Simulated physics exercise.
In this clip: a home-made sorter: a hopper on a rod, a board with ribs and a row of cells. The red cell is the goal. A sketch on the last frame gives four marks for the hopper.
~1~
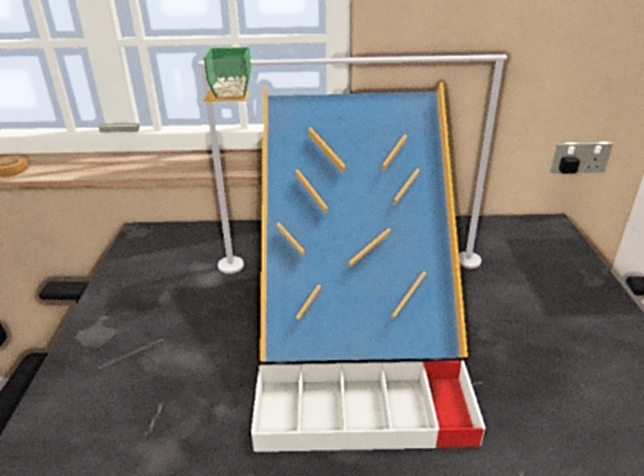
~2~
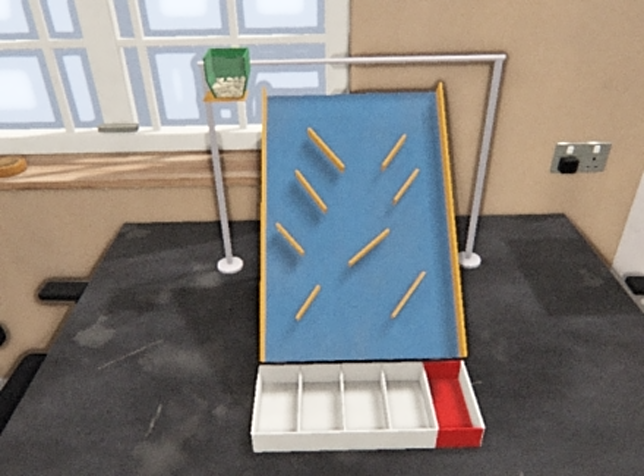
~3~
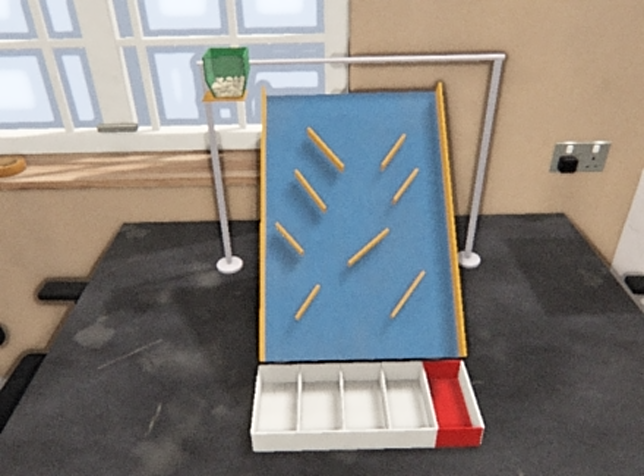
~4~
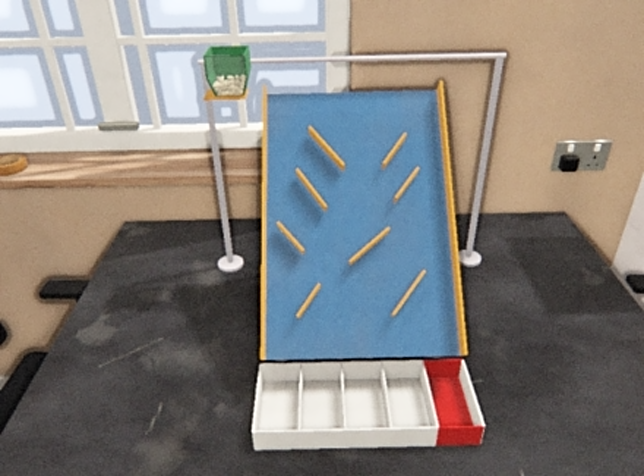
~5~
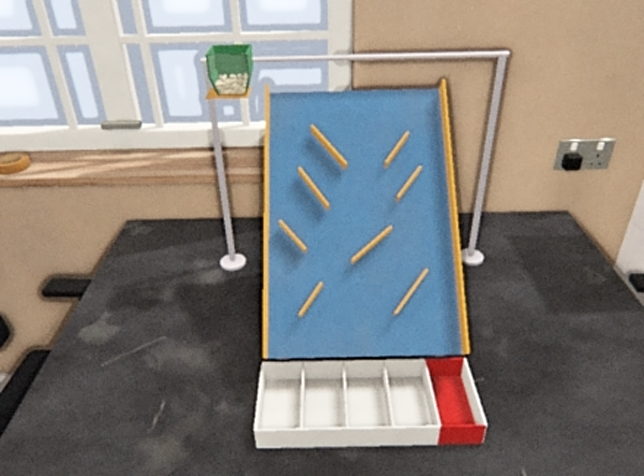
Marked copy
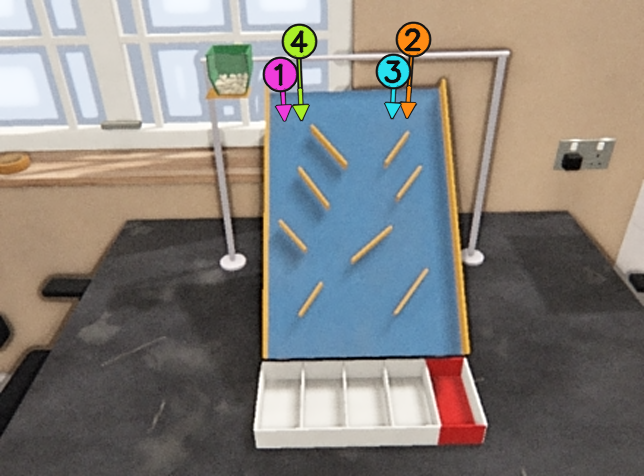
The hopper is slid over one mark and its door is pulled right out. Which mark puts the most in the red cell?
Best: 2.
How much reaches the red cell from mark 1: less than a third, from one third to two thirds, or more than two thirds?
It is less than a third.
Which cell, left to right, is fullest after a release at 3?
It is the second one.
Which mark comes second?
3.
On the marked copy, mark 1 meets the board at (284, 115); mark 2 meets the board at (407, 112); mark 3 meets the board at (392, 112); mark 4 meets the board at (301, 114).
For mark 1, none in the red cell, nearly all in other cells, a small part held on the board.
For mark 2, about half in the red cell, about half in other cells.
For mark 3, a small part in the red cell, most in other cells.
For mark 4, none in the red cell, most in other cells, about a quarter held on the board.
